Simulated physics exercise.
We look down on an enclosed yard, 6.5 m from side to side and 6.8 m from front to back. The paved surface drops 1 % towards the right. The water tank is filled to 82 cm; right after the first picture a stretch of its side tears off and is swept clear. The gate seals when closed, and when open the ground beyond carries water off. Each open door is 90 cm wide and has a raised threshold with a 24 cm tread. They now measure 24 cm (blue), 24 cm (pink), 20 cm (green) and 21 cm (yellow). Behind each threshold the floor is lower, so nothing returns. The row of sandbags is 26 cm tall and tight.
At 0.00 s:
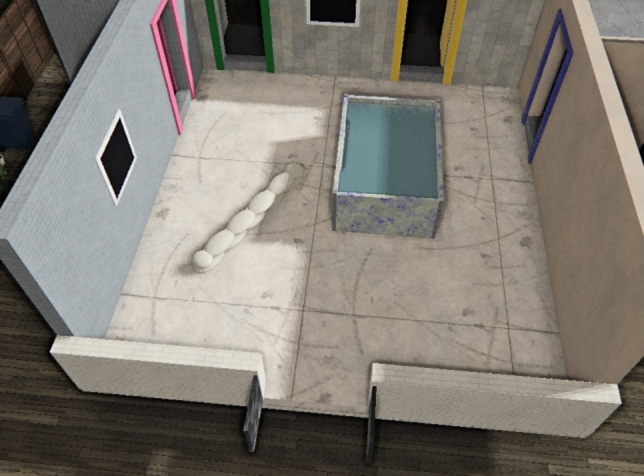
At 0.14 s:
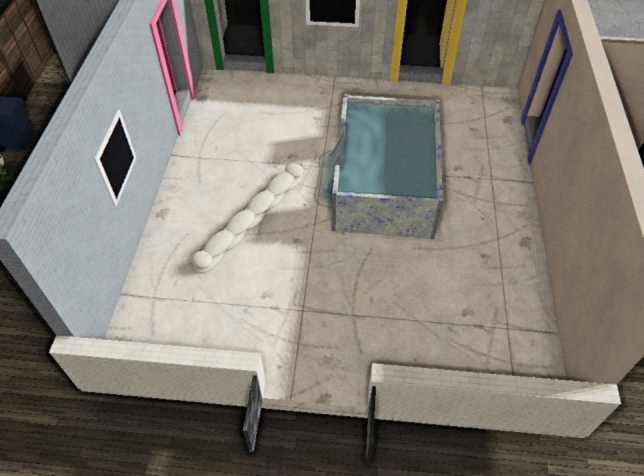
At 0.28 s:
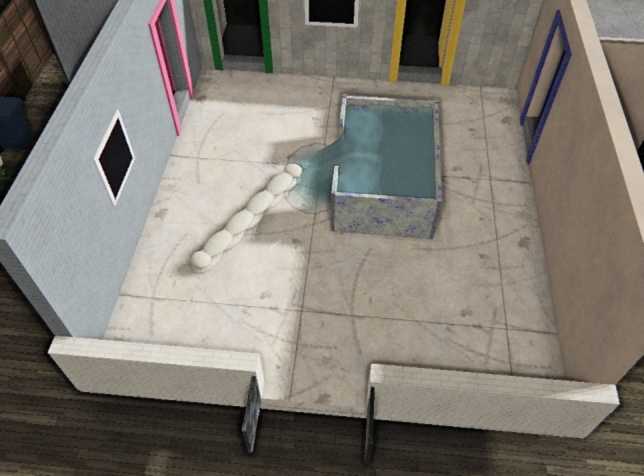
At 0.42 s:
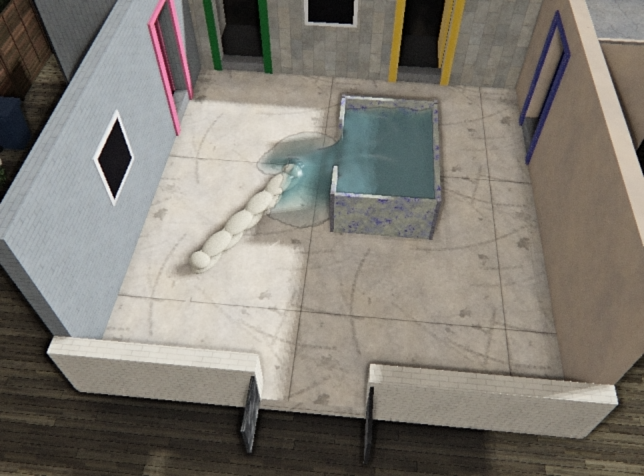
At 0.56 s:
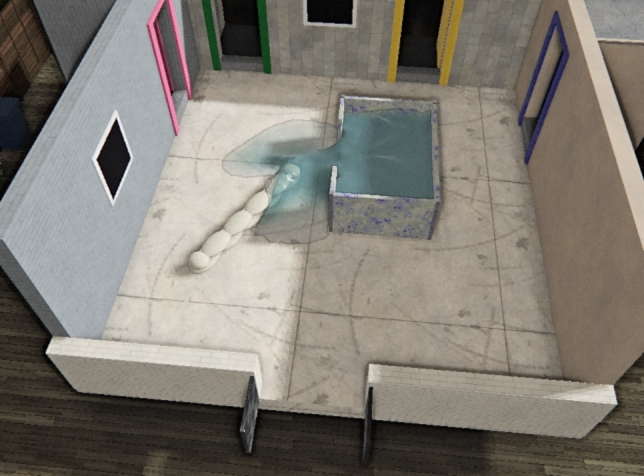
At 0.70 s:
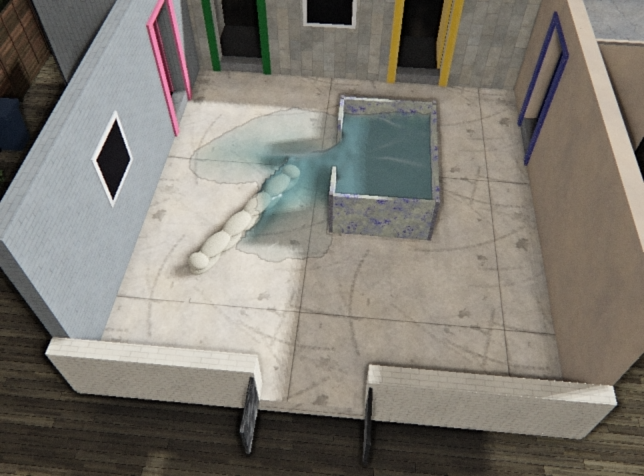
The clip opens on a walled yard with still water in a stone tank and a row of pale rounded shapes on the floor. Part of the tank's left side gives way, and water pours through the gap, reaches the row, then spreads around it in a widening, thinning sheet.
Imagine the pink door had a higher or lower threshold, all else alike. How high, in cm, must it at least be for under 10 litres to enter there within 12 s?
It would have to be roughly 24 cm high.
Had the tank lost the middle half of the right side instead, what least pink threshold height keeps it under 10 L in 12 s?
Some 9.5 cm.
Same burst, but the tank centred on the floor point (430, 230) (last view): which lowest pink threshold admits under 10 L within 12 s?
Some 8.5 cm.
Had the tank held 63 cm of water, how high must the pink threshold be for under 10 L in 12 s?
About 17 cm.
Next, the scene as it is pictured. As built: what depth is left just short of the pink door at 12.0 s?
Some 4.5 cm.
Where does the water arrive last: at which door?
The blue one.
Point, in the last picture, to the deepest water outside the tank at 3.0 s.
At about (304, 182).
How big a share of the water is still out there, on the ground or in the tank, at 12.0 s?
About 84 per cent.
After 1.4 s water covers 35 % of the floor, deepest (48 cm) near (304, 182); 27 cm at the pink door, 0 litres in over its 24 cm threshold.
After 3.0 s water covers 50 % of the floor, deepest (32 cm) near (304, 182); 19 cm at the pink door, 9 litres in over its 24 cm threshold.
After 12.0 s water covers 95 % of the floor, deepest (12 cm) near (517, 105); 5 cm at the pink door, 9 litres in over its 24 cm threshold.
At the pink door as built, the water arrived by 1.1 s and peaked near 30 cm at 1.6 s.
Run again over the same 12 s with other heights there, 19 litres in over 21.5 cm, 0 litres over 29 cm. The limit of 10 litres is kept from about 24 cm up.
